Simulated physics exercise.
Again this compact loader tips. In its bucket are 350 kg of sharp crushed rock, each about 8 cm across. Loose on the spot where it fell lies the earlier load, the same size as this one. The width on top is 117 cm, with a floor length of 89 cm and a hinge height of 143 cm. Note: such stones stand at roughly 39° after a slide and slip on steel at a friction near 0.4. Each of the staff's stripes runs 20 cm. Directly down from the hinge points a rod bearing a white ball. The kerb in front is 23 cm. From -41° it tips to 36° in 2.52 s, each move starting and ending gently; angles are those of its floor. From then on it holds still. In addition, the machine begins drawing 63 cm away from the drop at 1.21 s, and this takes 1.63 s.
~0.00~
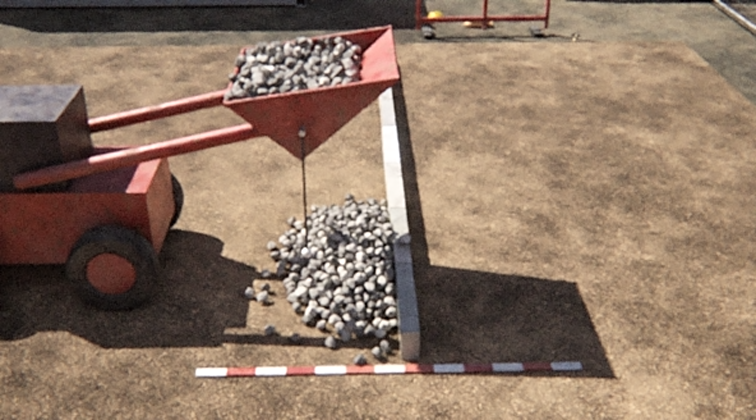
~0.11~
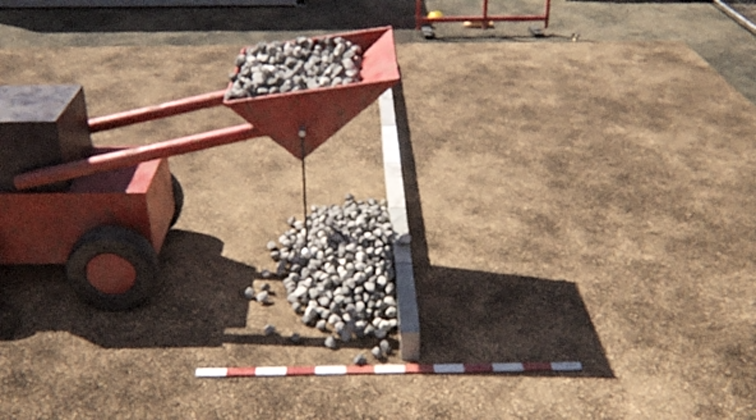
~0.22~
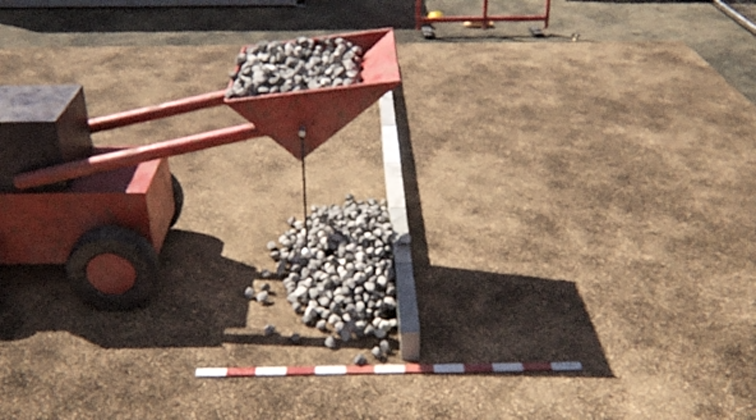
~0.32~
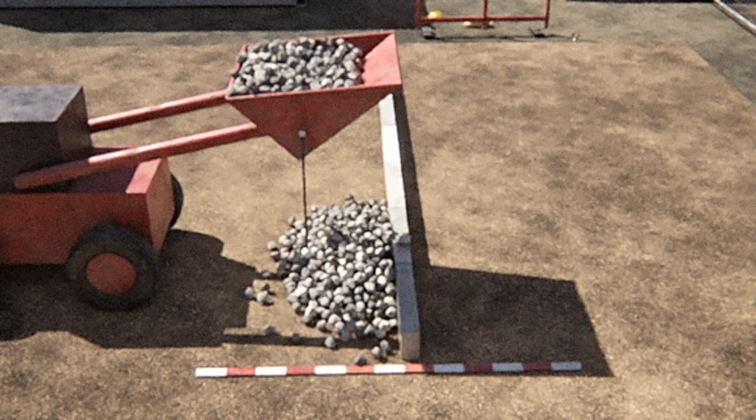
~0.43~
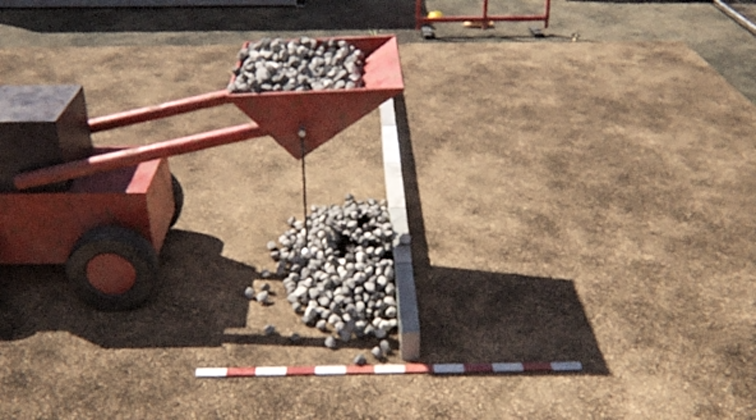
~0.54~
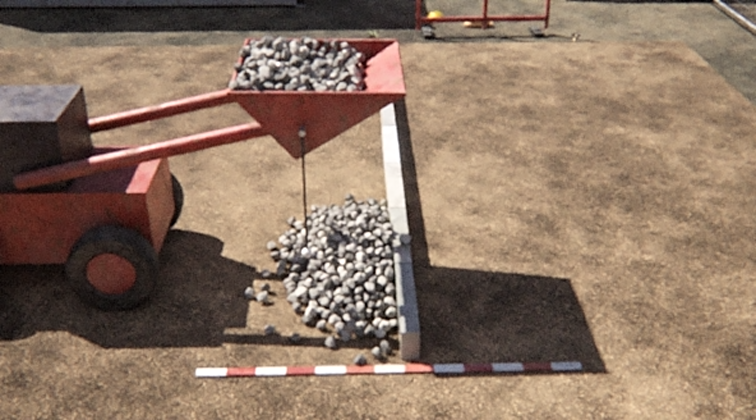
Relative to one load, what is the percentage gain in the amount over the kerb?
A gain of about 3 per cent.
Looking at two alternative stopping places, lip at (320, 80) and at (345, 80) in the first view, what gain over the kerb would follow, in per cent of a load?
About 0 and 0 per cent.
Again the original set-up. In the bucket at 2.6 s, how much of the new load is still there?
Held: Around 25 % of the load.
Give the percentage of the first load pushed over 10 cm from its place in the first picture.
About 5 per cent.
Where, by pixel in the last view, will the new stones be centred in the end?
(337, 242).
After 1.9 s the floor is at 24°; in per cent of one load, 94 in the bucket, 106 on this side of the kerb; the foremost stones are at (390, 232).
After 2.6 s the floor is at 36°; in per cent of one load, 26 in the bucket, 172 on this side of the kerb, 2 over the kerb; the foremost stones are at (451, 254).
After 3.3 s the floor is at 36°; in per cent of one load, 0 in the bucket, 197 on this side of the kerb, 3 over the kerb; the foremost stones are at (473, 266).
After 5.9 s the floor is at 36°; in per cent of one load, 0 in the bucket, 197 on this side of the kerb, 3 over the kerb; the foremost stones are at (473, 266). Net gain over the kerb, 3.
